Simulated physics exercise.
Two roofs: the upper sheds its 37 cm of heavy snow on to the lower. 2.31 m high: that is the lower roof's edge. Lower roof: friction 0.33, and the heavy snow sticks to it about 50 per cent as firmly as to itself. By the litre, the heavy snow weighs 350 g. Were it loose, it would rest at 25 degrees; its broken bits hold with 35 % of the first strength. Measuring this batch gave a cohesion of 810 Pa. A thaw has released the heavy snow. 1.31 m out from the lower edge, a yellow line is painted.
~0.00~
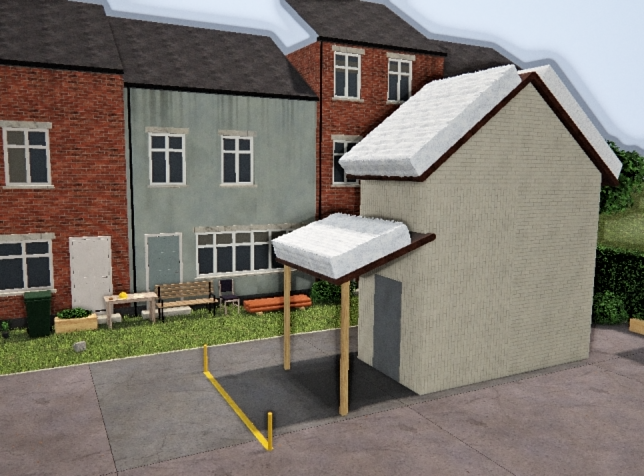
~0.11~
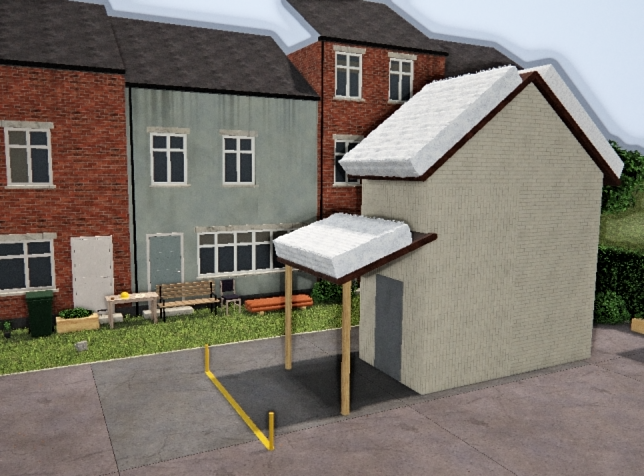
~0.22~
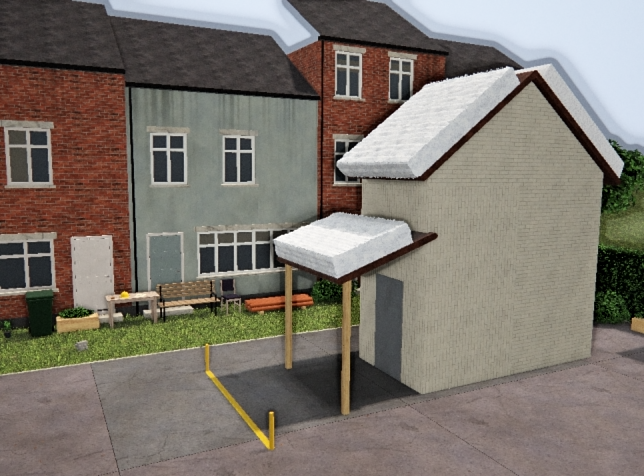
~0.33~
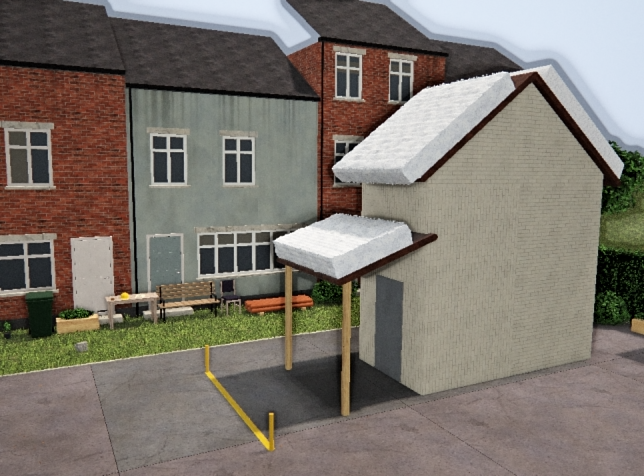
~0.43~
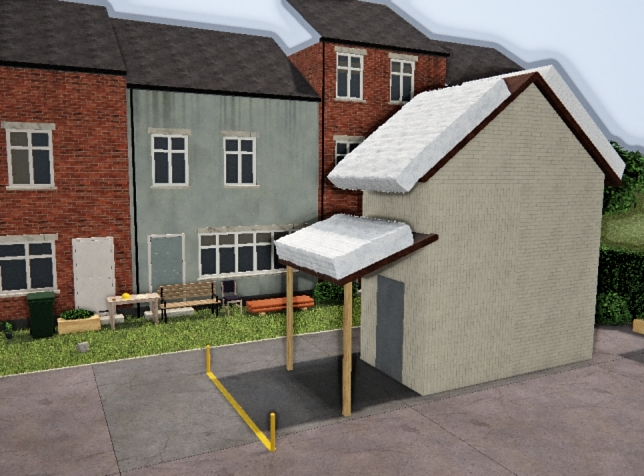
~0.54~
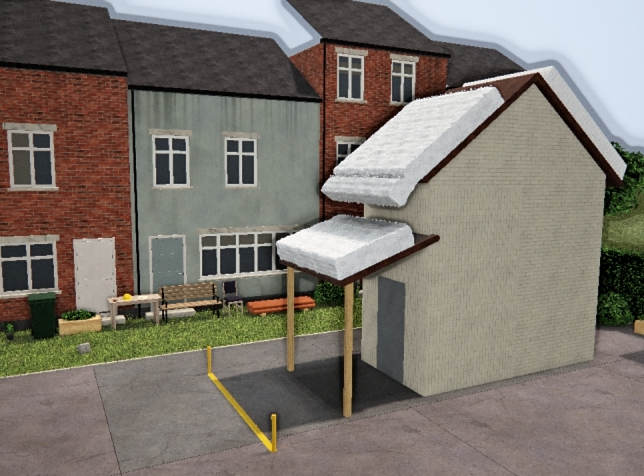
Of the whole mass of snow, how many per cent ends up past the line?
61 %.
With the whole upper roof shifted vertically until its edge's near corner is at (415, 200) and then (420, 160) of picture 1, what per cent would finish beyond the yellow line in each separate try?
60 per cent, then 60 per cent.
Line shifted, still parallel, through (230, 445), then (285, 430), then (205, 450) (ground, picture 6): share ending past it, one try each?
Respectively about 50 in a hundred, 70 in a hundred and 40 in a hundred.
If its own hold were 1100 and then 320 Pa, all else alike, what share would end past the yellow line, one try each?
First try roughly 55 per cent, second try roughly 60 per cent.
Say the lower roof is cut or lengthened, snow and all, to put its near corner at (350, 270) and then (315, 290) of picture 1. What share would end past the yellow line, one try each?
Roughly 55 % and then 65 %.
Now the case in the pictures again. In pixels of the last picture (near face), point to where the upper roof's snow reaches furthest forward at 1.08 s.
Position: About (322, 254).
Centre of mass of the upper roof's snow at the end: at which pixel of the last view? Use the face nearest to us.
Close to (195, 433) in the last picture.
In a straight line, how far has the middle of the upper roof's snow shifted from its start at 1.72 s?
I'd put it near 5.0 m.
By 1.08 s, none is below the lower edge and 0 % is past the line.
By 1.72 s, 57 % is below the lower edge and 35 % is past the line.
By 2.36 s, 80 % is below the lower edge and 61 % is past the line.
By 3.00 s, 82 % is below the lower edge and 61 % is past the line.
By 3.80 s, at the end, 82 % is below the lower edge and 61 % is past the line.
